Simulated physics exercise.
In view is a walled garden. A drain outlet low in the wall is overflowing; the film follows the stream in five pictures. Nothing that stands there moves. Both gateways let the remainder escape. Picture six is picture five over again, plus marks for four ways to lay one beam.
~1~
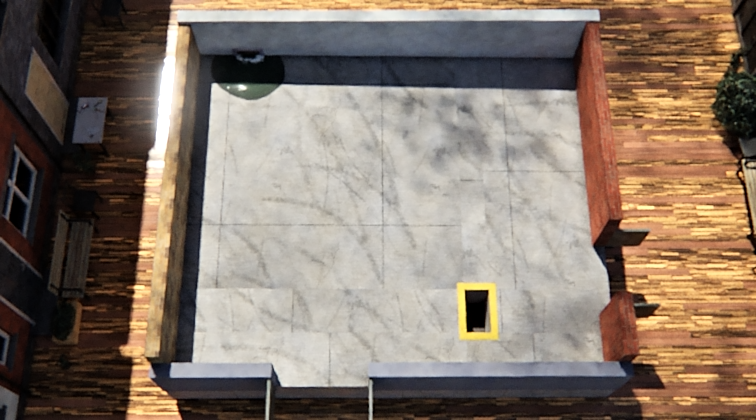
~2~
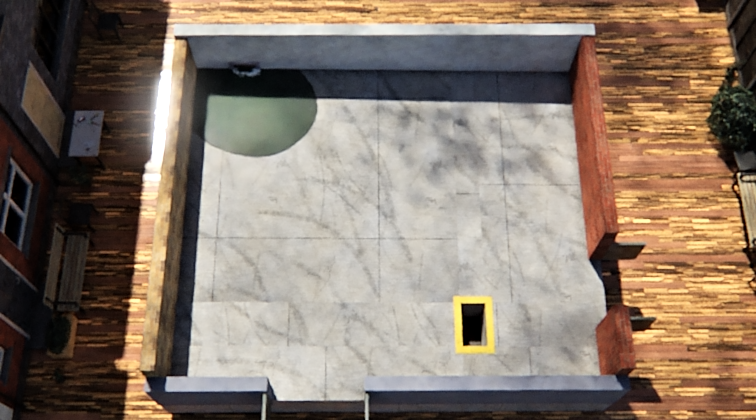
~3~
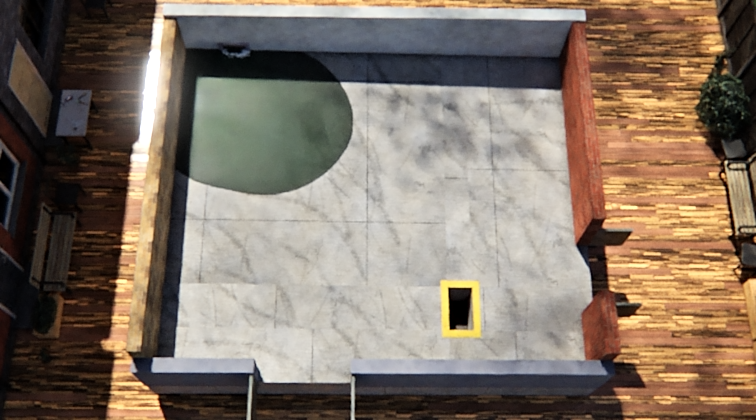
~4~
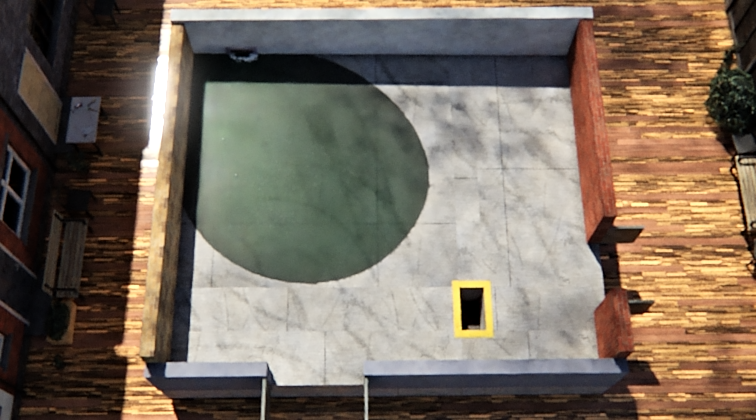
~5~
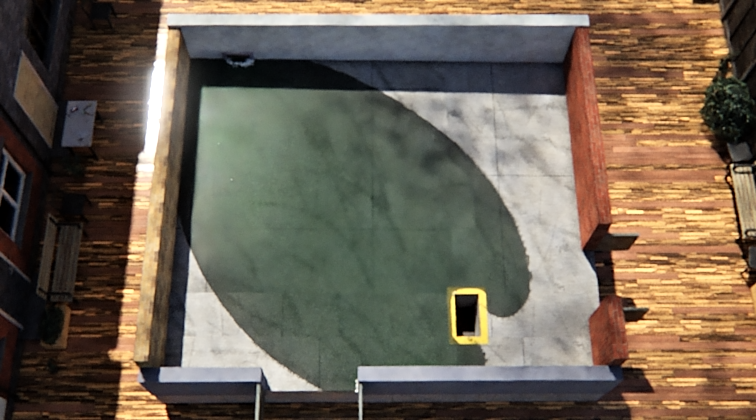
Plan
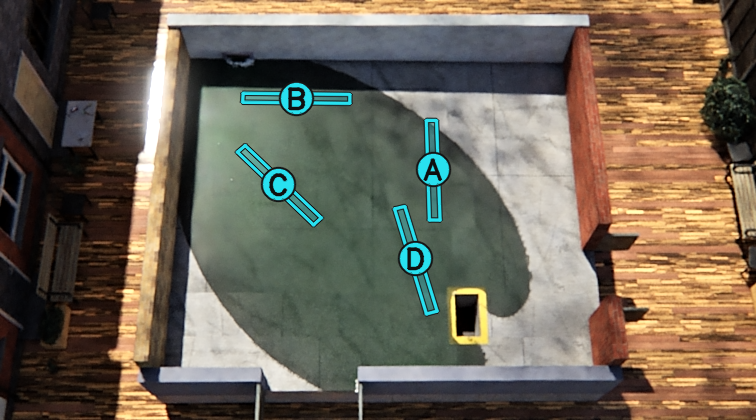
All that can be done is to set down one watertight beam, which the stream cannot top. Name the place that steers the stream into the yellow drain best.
The answer is position A.
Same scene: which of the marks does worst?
D it is.
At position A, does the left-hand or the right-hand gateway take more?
More leaves on the right.
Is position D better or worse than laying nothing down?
Worse.
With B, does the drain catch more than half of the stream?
No.
In cyan, A from (434, 220) to (431, 120); B from (242, 97) to (349, 98); C from (241, 148) to (317, 221); D from (399, 207) to (431, 312).
For position A, about 38 % of the stream goes into the yellow drain, about 62 % out by the gates.
For position B, about 23 % of the stream goes into the yellow drain, about 77 % out by the gates.
For position C, about 29 % of the stream goes into the yellow drain, about 71 % out by the gates.
For position D, about 16 % of the stream goes into the yellow drain, about 84 % out by the gates.
